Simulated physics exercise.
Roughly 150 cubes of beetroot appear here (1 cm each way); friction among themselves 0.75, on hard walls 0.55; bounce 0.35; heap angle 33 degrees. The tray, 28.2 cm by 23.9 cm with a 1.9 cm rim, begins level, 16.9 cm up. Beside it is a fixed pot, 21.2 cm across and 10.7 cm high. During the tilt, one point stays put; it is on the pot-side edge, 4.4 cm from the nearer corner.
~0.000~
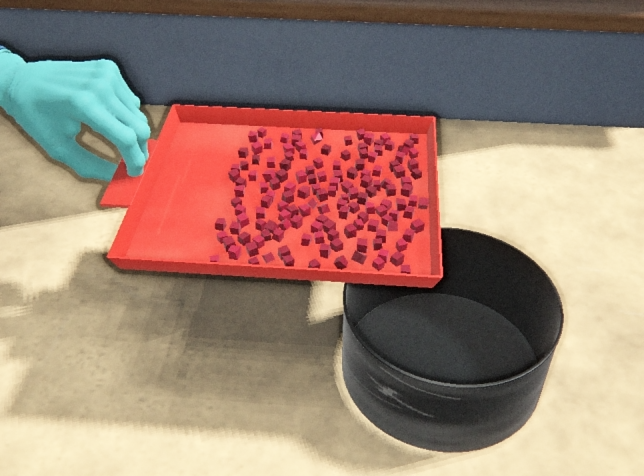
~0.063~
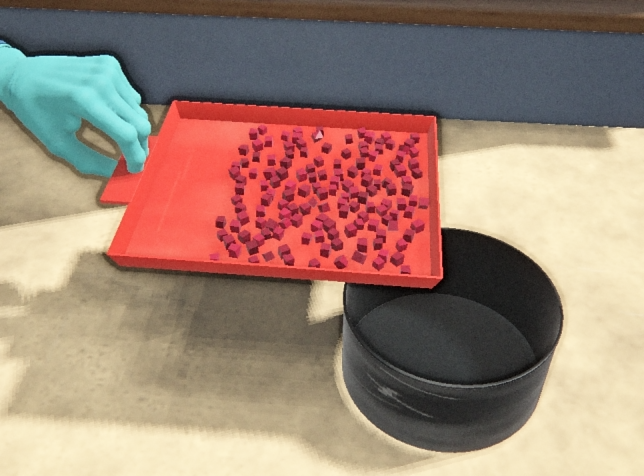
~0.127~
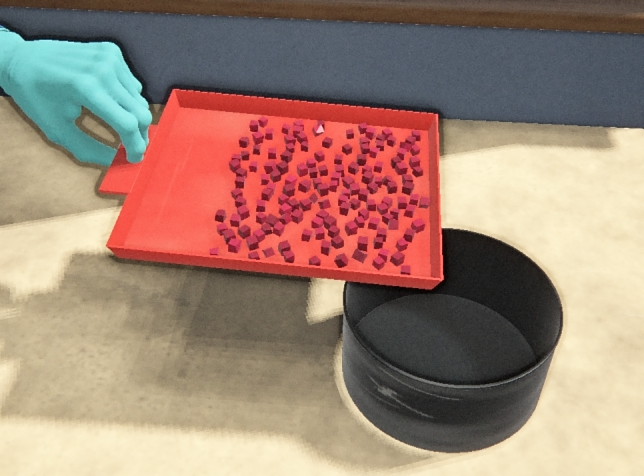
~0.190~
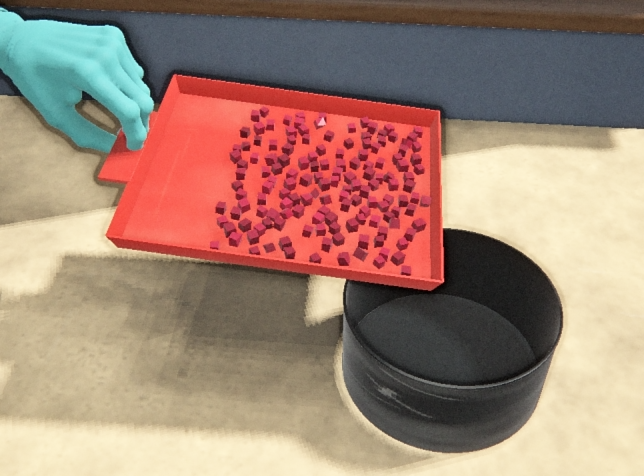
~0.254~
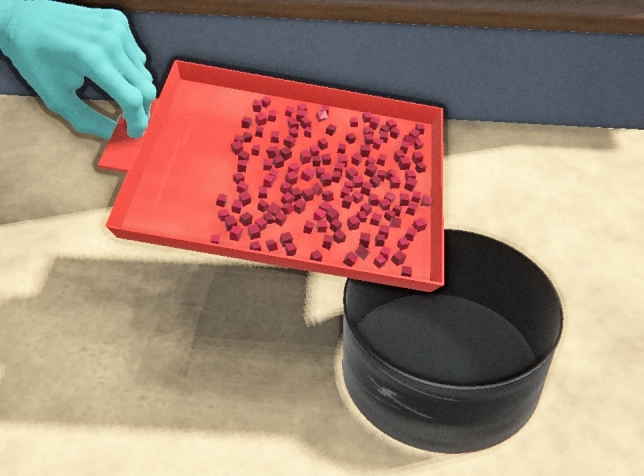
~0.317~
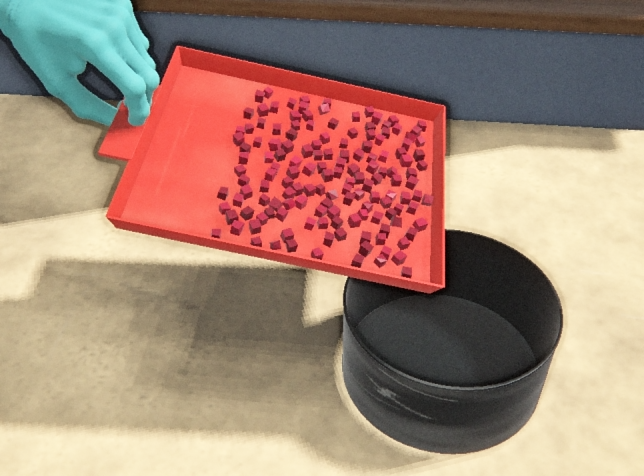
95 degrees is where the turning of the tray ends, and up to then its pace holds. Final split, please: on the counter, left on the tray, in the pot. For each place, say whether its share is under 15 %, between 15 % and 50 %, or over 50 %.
In the end counter: Going to get a small portion; tray: Going to get a small portion; pot: Going to get the main portion.
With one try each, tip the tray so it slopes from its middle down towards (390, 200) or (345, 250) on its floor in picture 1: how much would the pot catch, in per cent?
Estimate: Some 65 % and some 95 % respectively.
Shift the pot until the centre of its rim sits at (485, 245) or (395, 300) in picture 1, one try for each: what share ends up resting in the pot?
30 % and 80 %.
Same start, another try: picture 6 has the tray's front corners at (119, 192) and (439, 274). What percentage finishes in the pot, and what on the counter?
In the pot: 55 per cent; on the counter: 45 per cent.
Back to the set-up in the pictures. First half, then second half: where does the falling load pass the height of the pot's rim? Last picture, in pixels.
The first half passes near (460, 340) and the second half near (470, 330).
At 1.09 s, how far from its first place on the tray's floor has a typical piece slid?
It has moved some 7 cm from its start.
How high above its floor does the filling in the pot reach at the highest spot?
About 2.5 cm.
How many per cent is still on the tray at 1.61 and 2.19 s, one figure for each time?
Estimates: 85; 0.
Then, at 1.09 s, tilt 51 degrees; the tray holds 95 %, the pot 0 %.
After 1.61 s, tilt 77 degrees; the tray holds 85 %, the pot 15 %.
After 2.19 s, tilt 95 degrees; the tray holds 0 %, the pot 95 %.
In the end, at 3.4 s, counter 5 %, tray 0 %, pot 95 %.
